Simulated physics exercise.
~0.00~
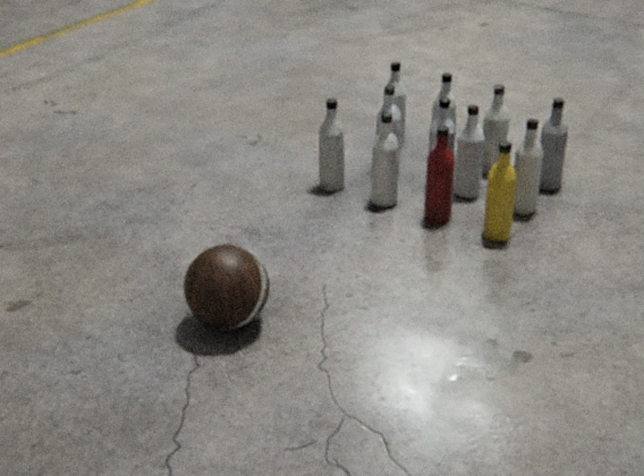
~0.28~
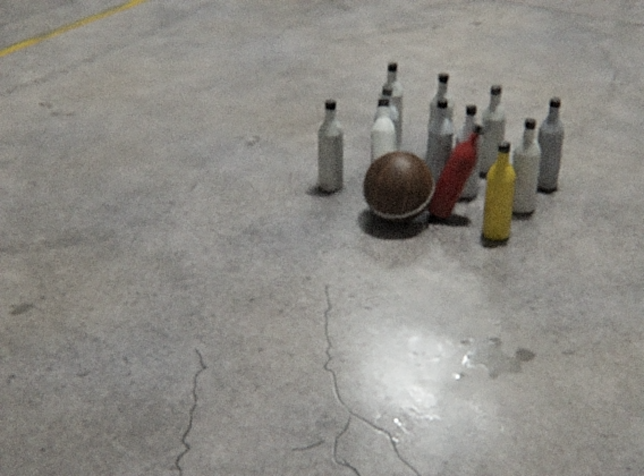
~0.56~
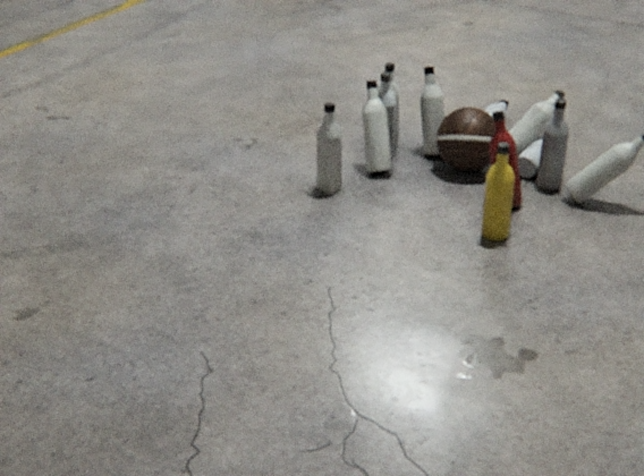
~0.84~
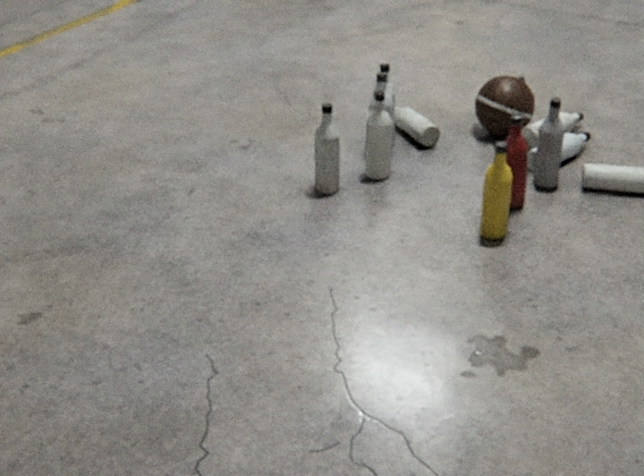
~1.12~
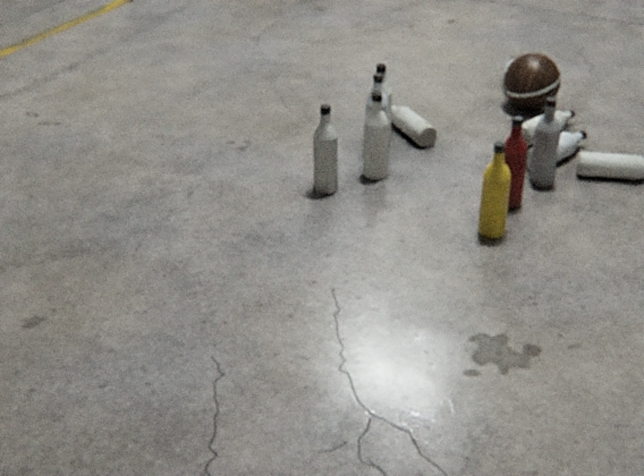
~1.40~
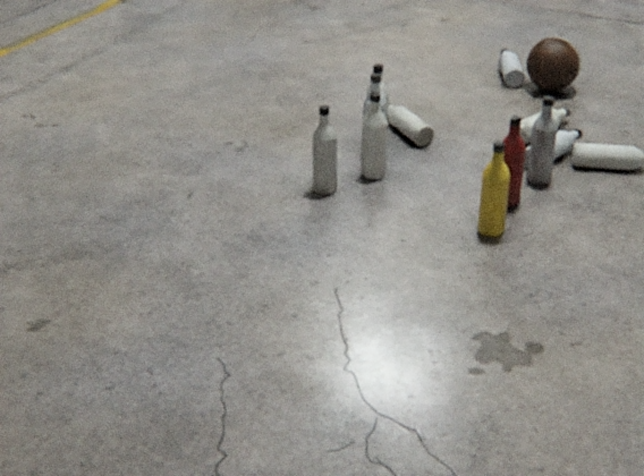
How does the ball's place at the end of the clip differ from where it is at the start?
At the start the ball is on the left, in front of the bottles. By the end it is at the upper right, beyond them.
